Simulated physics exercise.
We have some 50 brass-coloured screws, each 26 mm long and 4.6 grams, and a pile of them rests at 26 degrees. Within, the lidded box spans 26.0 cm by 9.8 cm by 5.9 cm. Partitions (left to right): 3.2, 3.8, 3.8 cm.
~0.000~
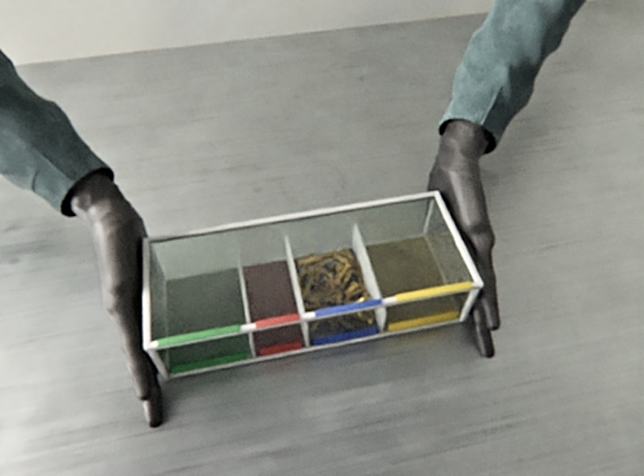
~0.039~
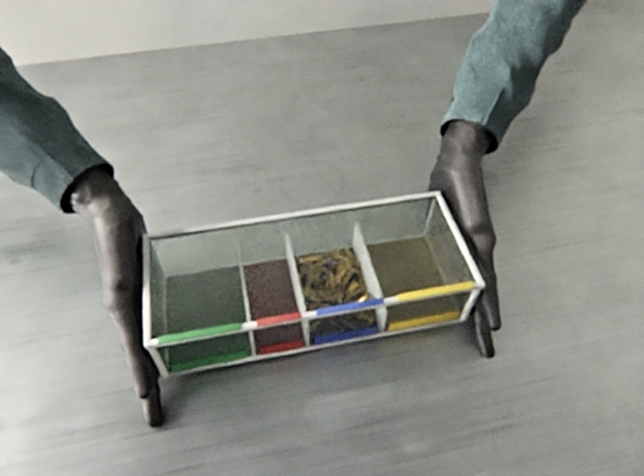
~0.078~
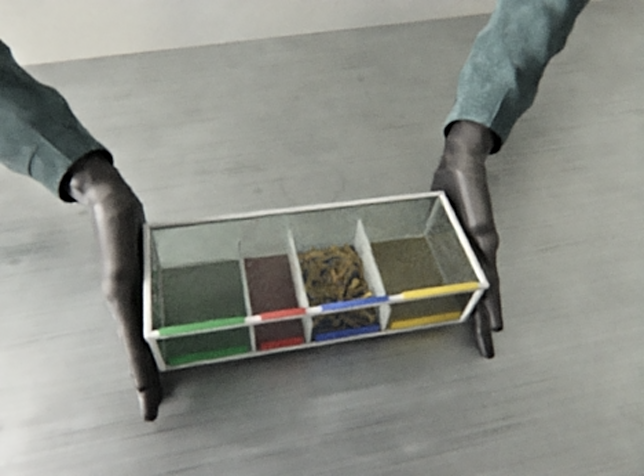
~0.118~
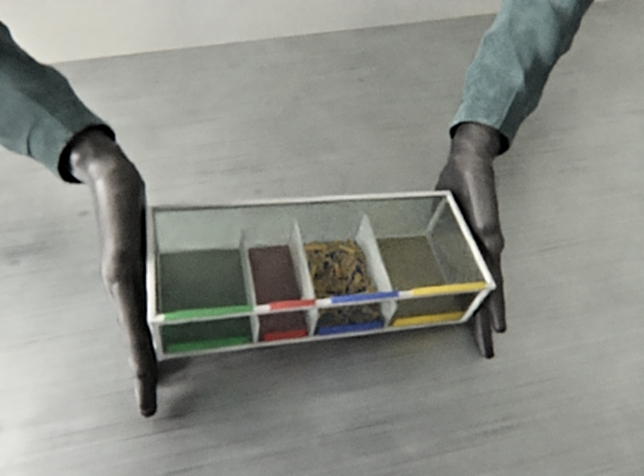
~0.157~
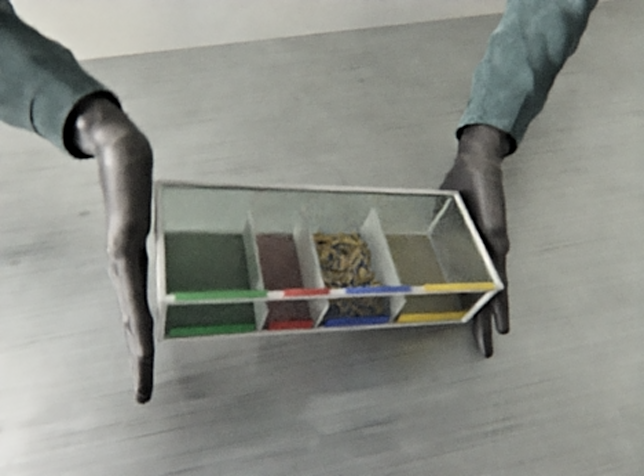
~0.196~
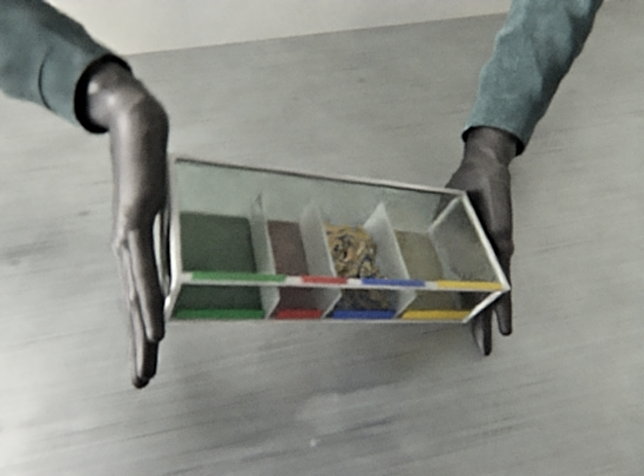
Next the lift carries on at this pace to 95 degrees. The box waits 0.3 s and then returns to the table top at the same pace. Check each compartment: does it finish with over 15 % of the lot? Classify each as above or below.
Classification: Red compartment below, blue compartment above, green compartment below, yellow compartment above.
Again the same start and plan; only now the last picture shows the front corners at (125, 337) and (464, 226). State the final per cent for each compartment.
Each compartment ends like this: Red 0 per cent, blue 40 per cent, green 60 per cent, yellow 0 per cent.
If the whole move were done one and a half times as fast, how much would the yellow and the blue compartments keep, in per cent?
The yellow compartment would end with 70 per cent and the blue one with 30 per cent.
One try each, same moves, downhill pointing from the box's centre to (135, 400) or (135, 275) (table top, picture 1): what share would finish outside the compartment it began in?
Near 75 and 70 per cent, in that order.
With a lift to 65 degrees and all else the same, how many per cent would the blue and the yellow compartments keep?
Blue: 100 per cent; yellow: 0 per cent.
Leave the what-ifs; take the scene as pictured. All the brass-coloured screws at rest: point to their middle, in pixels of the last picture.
When it all comes to rest, the middle is near (411, 296).
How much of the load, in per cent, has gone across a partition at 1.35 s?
Share: Approx. 55 %.
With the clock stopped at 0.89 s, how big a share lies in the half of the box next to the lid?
About 50 per cent.
Then, at 0.89 s, tilt 95 degrees; blue 55 %, yellow 45 %.
After 1.35 s, tilt 51 degrees; blue 45 %, yellow 55 %.
After 1.88 s, tilt 0 degrees; blue 45 %, yellow 55 %.
At rest (2.3 s), red 0 %, blue 45 %, green 0 %, yellow 55 %.
